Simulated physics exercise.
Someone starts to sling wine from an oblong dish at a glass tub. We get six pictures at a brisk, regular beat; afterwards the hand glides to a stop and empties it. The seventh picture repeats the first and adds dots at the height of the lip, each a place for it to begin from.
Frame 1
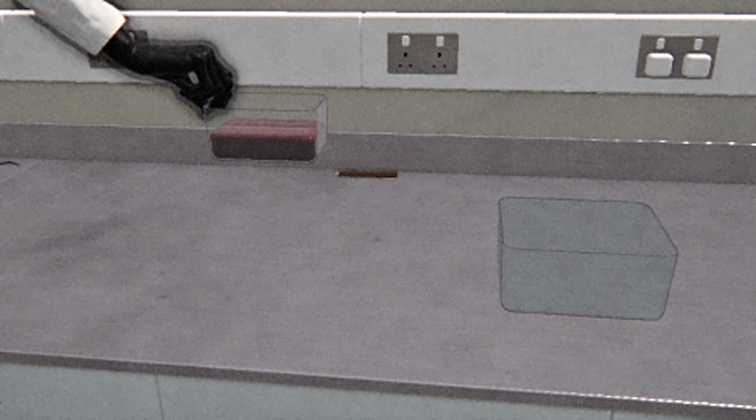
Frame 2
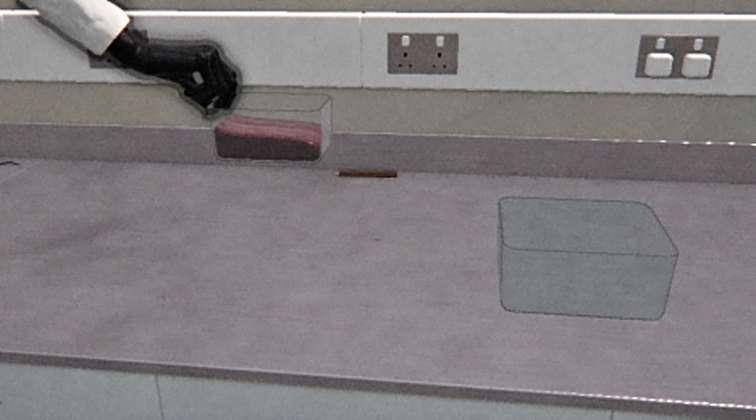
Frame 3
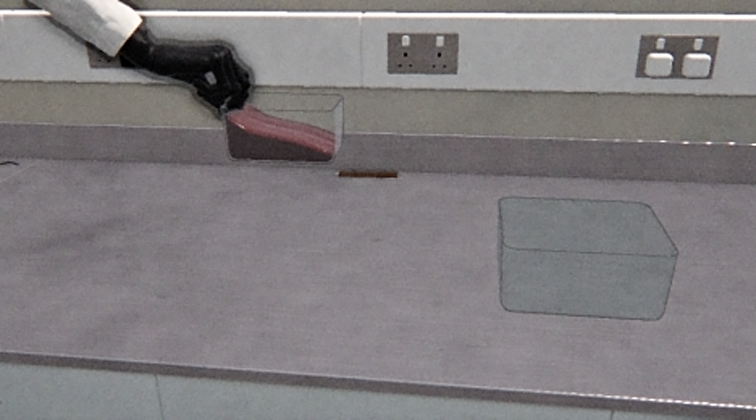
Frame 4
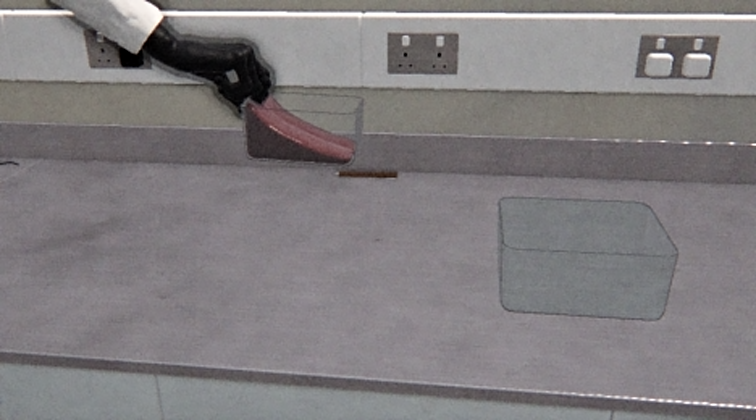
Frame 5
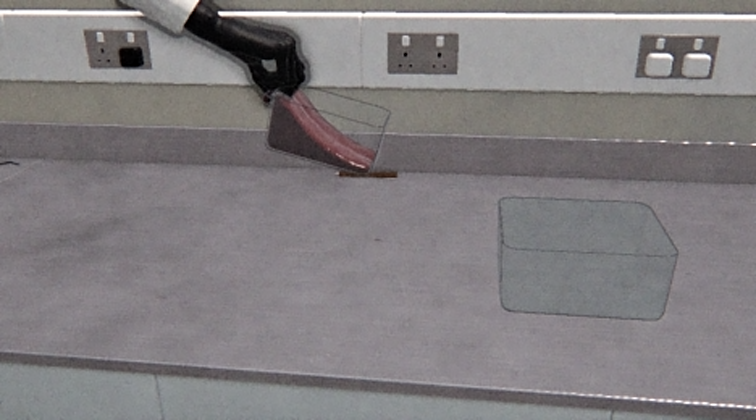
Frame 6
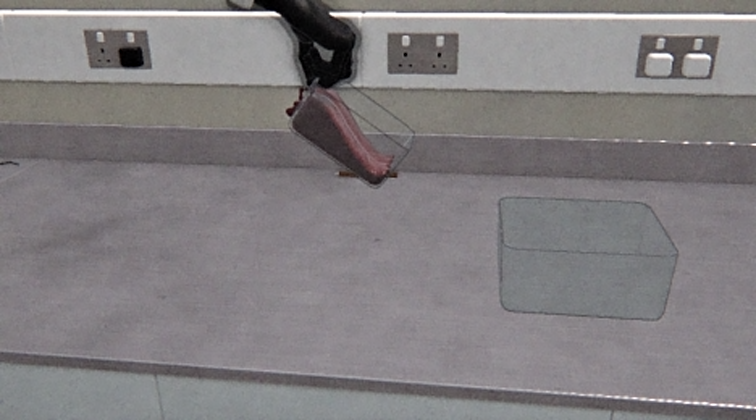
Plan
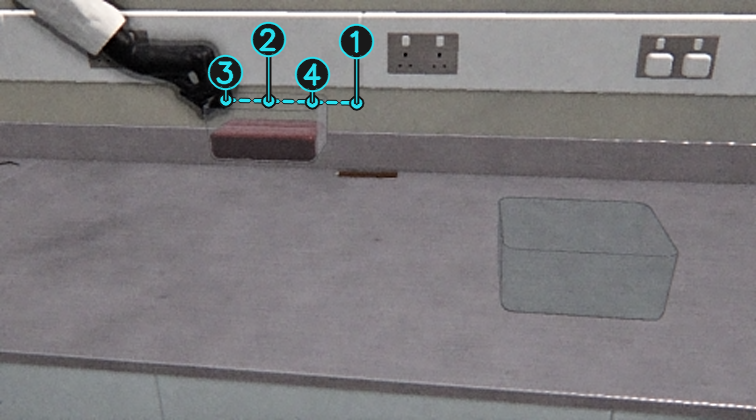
A black-gloved hand with a white sleeve holds a clear oblong dish of dark pink liquid at the upper left of a grey worktop, viewed from slightly above by a still camera. A larger clear tub sits at right, a small brown strip lies mid-counter, and sockets and switches line the wall. The hand carries the dish rightward, tilting it increasingly as the liquid surges toward its lower right end.
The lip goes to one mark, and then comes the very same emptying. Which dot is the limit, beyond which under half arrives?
It is 1.
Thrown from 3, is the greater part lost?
Yes, that goes wrong.
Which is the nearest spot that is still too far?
It is 4.
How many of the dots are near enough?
One of the four.
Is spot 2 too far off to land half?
Yes, it does.
On the marked copy, 1 at (356, 103); 2 at (268, 101); 3 at (225, 100); 4 at (312, 102).
If 1 is chosen, about 67 % lands in the tub, 24 % falls short and 10 % goes beside or beyond.
If 2 is chosen, about 7 % lands in the tub, 89 % falls short and 5 % goes beside or beyond.
If 3 is chosen, about 0 % lands in the tub, 98 % falls short.
If 4 is chosen, about 27 % lands in the tub, 65 % falls short and 9 % goes beside or beyond.
